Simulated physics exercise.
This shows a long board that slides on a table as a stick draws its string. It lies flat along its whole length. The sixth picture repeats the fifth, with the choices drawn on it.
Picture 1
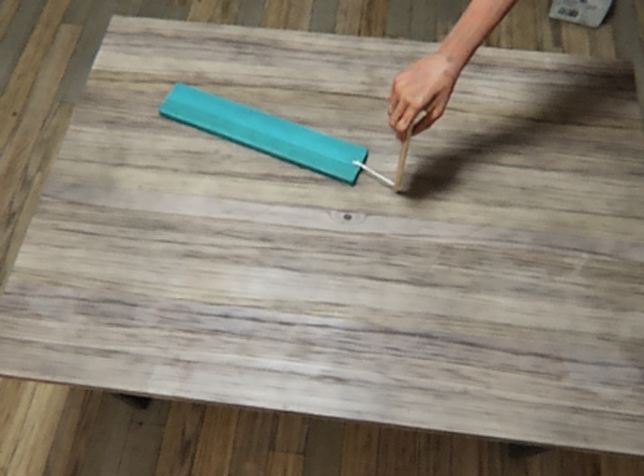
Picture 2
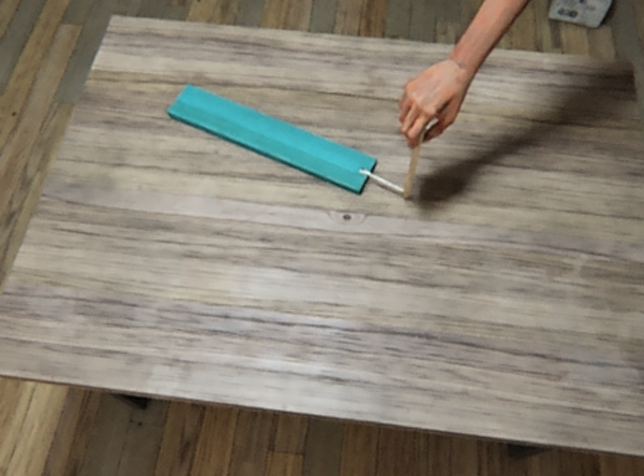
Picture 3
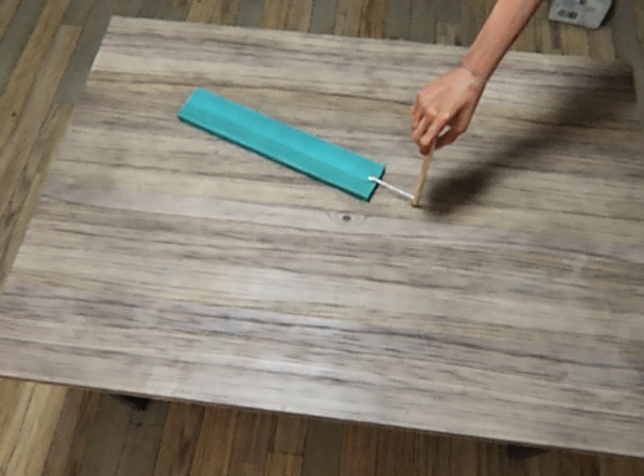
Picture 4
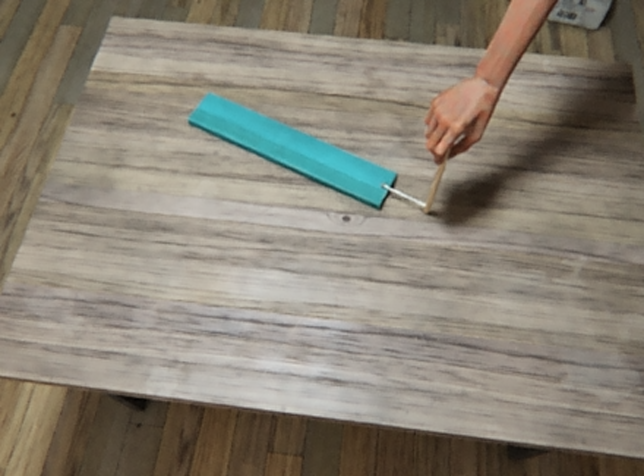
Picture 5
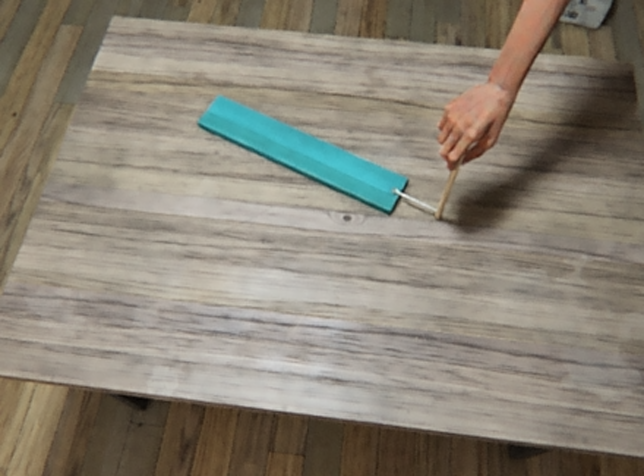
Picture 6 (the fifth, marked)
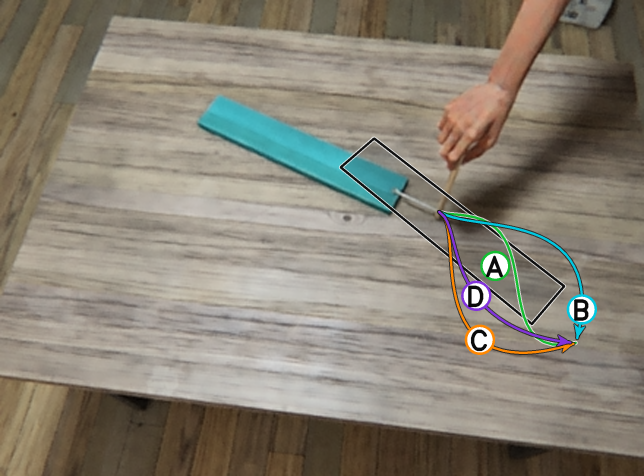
To begin with, a long turquoise board lies flat on a wood-grain table, with a hand at its right holding a thin stick joined to the board by a short pale string. The hand moves the stick steadily right and slightly toward the viewer, and the board slides a short way after it.
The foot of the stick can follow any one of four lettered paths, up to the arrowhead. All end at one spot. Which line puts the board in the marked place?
Choose path B.
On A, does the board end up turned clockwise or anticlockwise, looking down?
It turns clockwise.
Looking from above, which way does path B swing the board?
It turns clockwise.
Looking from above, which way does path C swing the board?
Clockwise.
On the copy, A from (439, 212) via (514, 265) to (576, 343); B from (439, 212) via (547, 240) to (577, 338); C from (439, 212) via (464, 321) to (573, 344); D from (439, 212) via (476, 296) to (570, 342); the outline at (446, 224).
On B. First, foot of the stick (516, 229), middle of the board (364, 174).
Then, foot of the stick (577, 277), middle of the board (426, 200).
Finally, foot of the stick (575, 344), middle of the board (447, 223); it lies in the outline.
By contrast, A leaves its middle at (431, 237); C leaves its middle at (419, 253); D leaves its middle at (424, 246).
